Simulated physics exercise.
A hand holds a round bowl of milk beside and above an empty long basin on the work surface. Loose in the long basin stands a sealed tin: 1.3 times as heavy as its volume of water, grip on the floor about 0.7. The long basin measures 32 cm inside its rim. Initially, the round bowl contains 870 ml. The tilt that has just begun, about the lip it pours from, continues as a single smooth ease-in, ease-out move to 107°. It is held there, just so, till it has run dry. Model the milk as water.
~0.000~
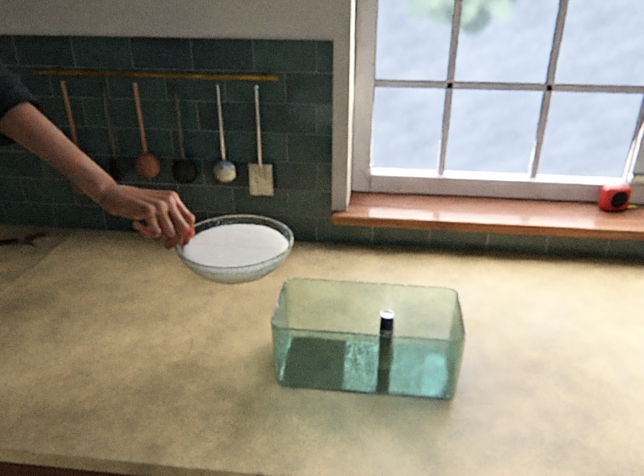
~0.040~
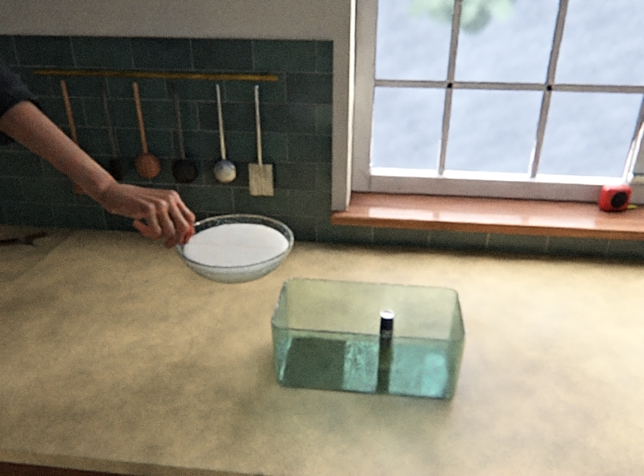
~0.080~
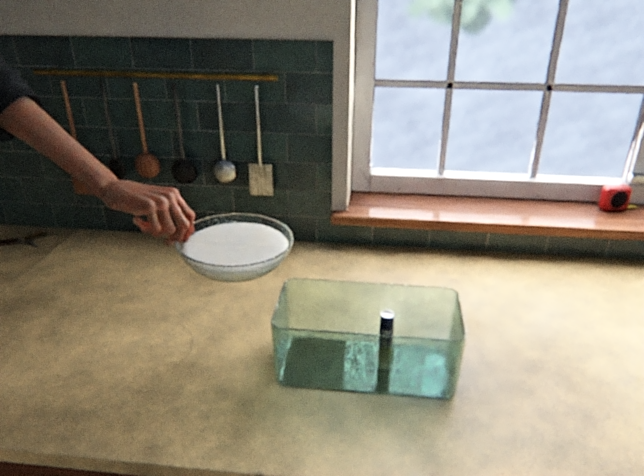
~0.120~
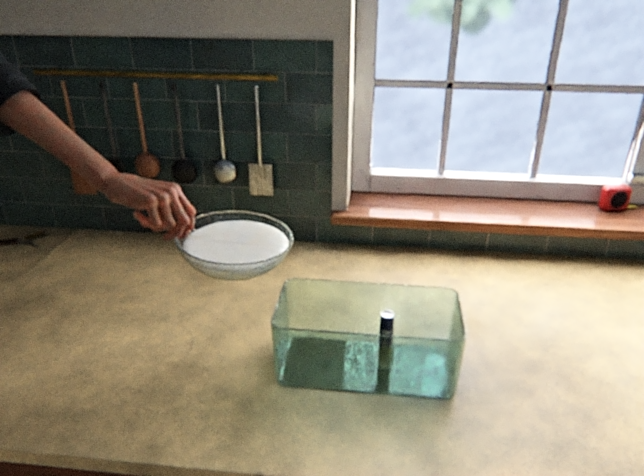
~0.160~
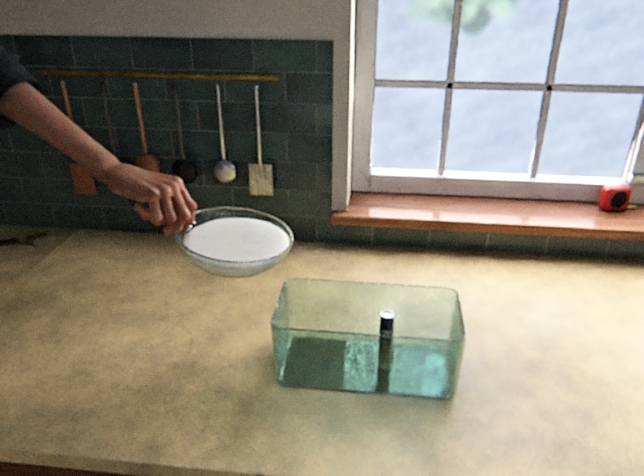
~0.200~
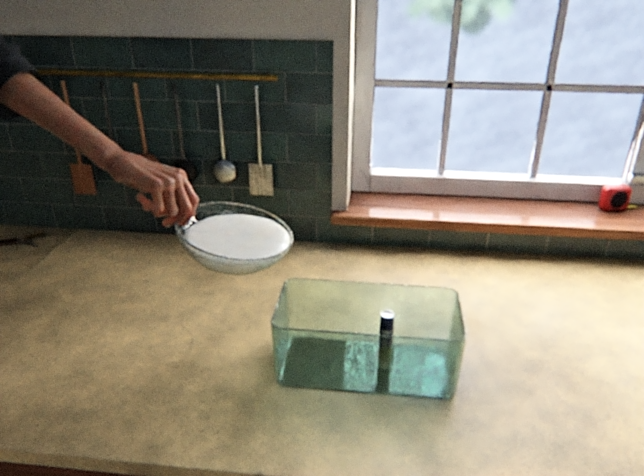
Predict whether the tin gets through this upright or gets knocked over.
It goes down.
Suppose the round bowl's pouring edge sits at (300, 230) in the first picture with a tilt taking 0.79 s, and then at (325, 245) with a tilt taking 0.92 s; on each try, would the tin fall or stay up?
First it tips over; then it stays on its base.
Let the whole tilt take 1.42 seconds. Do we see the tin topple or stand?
With that tilt, the tin stays on its base.
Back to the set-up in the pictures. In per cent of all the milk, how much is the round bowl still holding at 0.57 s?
Remaining: Near 26 % of the total.
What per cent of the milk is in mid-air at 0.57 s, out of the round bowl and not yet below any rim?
Some 60 % is the figure.
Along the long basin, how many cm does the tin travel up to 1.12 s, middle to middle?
Close to 3 cm.
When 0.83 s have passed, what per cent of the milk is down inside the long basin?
About 98 per cent.
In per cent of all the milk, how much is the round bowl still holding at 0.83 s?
About 0 % is still there.
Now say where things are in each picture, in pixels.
In the first frame, it leans 0°; its right rim is at (292, 244); the milk meets the walls at (185, 242) and (288, 247); the long basin's rim runs from (279, 302) to (462, 314); the tin's top is at (387, 316).
In the second frame, it leans 1°; its right rim is at (292, 244); the milk meets the walls at (185, 241) and (288, 247).
In the third frame, it leans 2°; its right rim is at (292, 244); the milk meets the walls at (185, 240) and (288, 247).
In the fourth frame, it leans 4°; its right rim is at (292, 244); the milk meets the walls at (186, 237) and (289, 245).
In the fifth frame, it leans 8°; its right rim is at (291, 244); the milk meets the walls at (186, 233) and (289, 243).
In the sixth frame, it leans 12°; its right rim is at (291, 244); the milk meets the walls at (186, 228) and (290, 241).
Then, 0.57 s in, the tilt is 72° and 25 per cent is still to pour; the tin stands where it began.
Then, 0.83 s in, the tilt is 105° and 0 per cent is still to pour; the tin stands 2 cm from where it began.
Then, 1.12 s in, the tilt is 107° and 0 per cent is still to pour; the tin leans 53°.
Then, 1.42 s in, the tilt is 107° and 0 per cent is still to pour; the tin lies on its side.
Finally, the tin lies on its side.
